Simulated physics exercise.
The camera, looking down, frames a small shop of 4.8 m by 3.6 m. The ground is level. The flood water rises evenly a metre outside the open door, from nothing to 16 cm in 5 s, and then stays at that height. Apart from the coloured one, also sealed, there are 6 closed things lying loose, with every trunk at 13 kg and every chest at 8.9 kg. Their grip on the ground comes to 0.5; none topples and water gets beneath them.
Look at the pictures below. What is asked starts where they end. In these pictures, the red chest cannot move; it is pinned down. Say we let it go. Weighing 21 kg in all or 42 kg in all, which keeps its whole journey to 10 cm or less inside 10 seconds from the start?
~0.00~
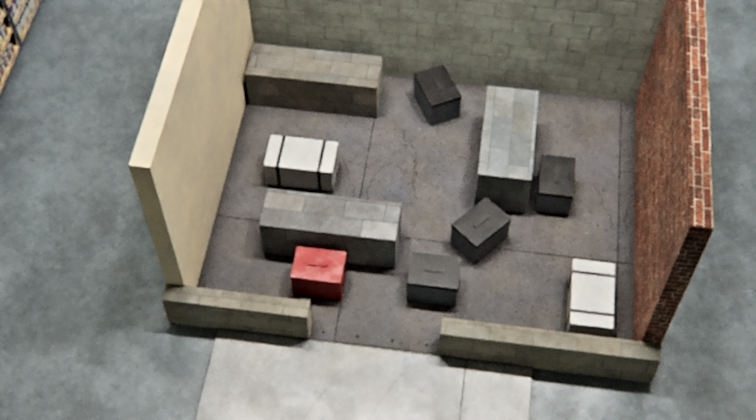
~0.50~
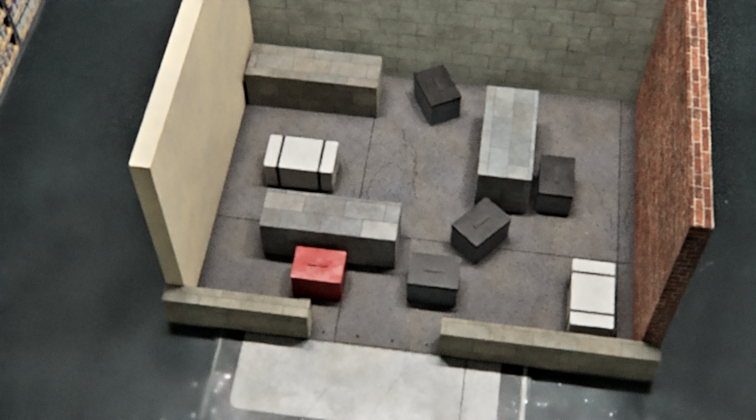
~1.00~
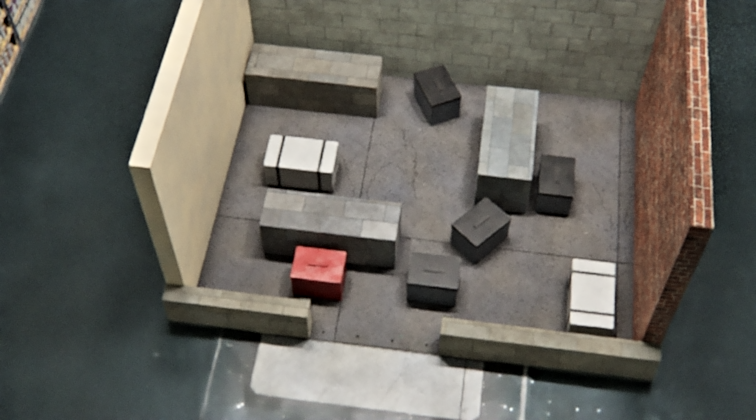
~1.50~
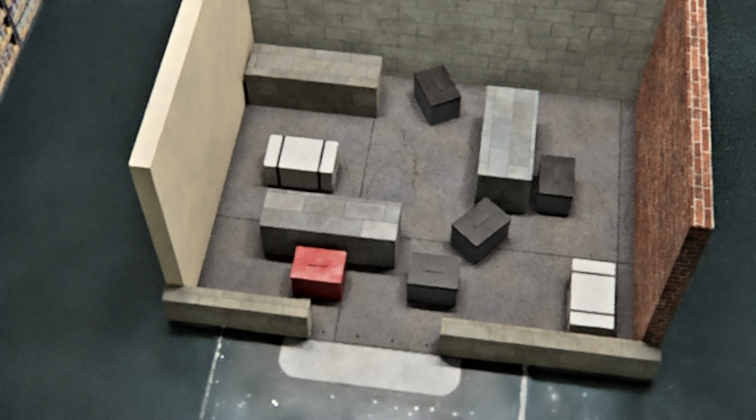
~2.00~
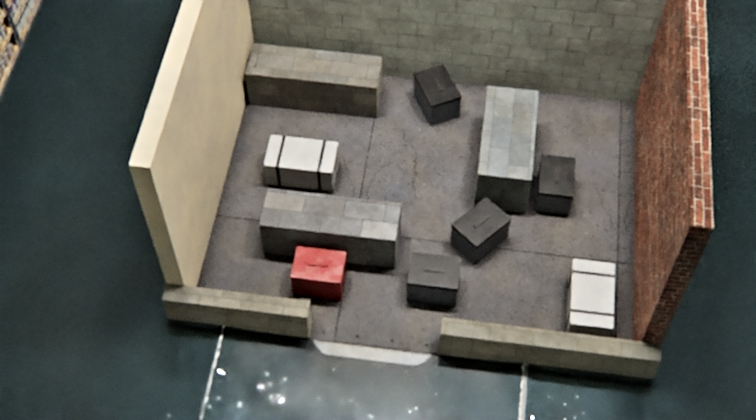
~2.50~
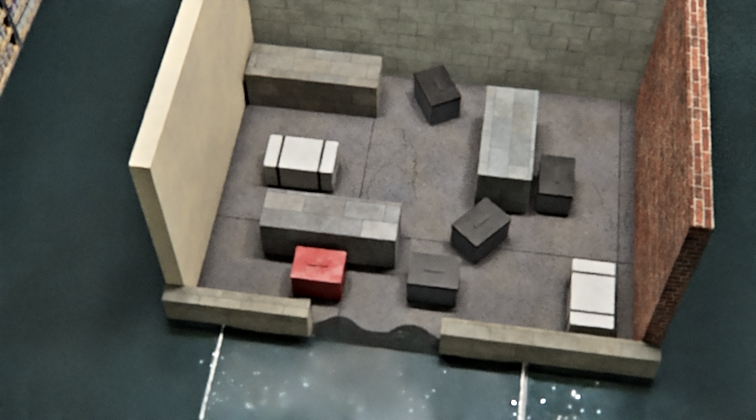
Looks to me like only the heavy option works.
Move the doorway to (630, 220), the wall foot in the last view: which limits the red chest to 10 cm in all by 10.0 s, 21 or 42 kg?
Lab note: Lower mass sufficient.
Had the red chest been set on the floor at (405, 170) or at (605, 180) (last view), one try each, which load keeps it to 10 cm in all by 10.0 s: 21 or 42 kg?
The small mass already works; the small mass already works.
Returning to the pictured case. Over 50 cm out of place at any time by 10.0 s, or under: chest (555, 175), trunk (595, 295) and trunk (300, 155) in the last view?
Well, that's below half a metre, below half a metre, and below half a metre.
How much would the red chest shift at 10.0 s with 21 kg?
I'd put it at about 150 cm.
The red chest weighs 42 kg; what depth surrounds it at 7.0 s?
About 9 cm.
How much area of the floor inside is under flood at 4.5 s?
About 2.5 m2.
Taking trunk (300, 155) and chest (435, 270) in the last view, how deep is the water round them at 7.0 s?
Roughly 0 and 5 cm.
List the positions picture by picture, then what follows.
The red chest at (318, 264) rests on the ground; water covers 0.0 m2; 0 of 7 have shifted, in the first picture.
The red chest at (318, 264) rests on the ground; water covers 0.0 m2; 0 of 7 have shifted, in the second picture.
The red chest at (318, 264), on the bottom; 0.0 m2 under water; 0 of 7 have shifted, in the third picture.
The red chest at (318, 264) rests on the ground; water covers 0.0 m2; 0 of 7 have shifted, in the fourth picture.
The red chest at (318, 264), on the bottom; water covers 0.0 m2; 0 of 7 have shifted, in the fifth picture.
The red chest at (318, 264), on the bottom; 0.0 m2 under water; 0 of 7 have shifted, in the sixth picture.
After 3.5 s the red chest would be 0 cm from its start with 21 kg and 0 cm from its start with 42 kg; 1 cm of water round it then.
After 4.5 s the red chest would be 0 cm from its start with 21 kg and 0 cm from its start with 42 kg; 6 cm of water round it then.
After 7.0 s the red chest would be 89 cm from its start with 21 kg and 0 cm from its start with 42 kg; 9 cm of water round it then.
After 10.0 s the red chest would be 156 cm from its start with 21 kg and 0 cm from its start with 42 kg; 10 cm of water round it then.
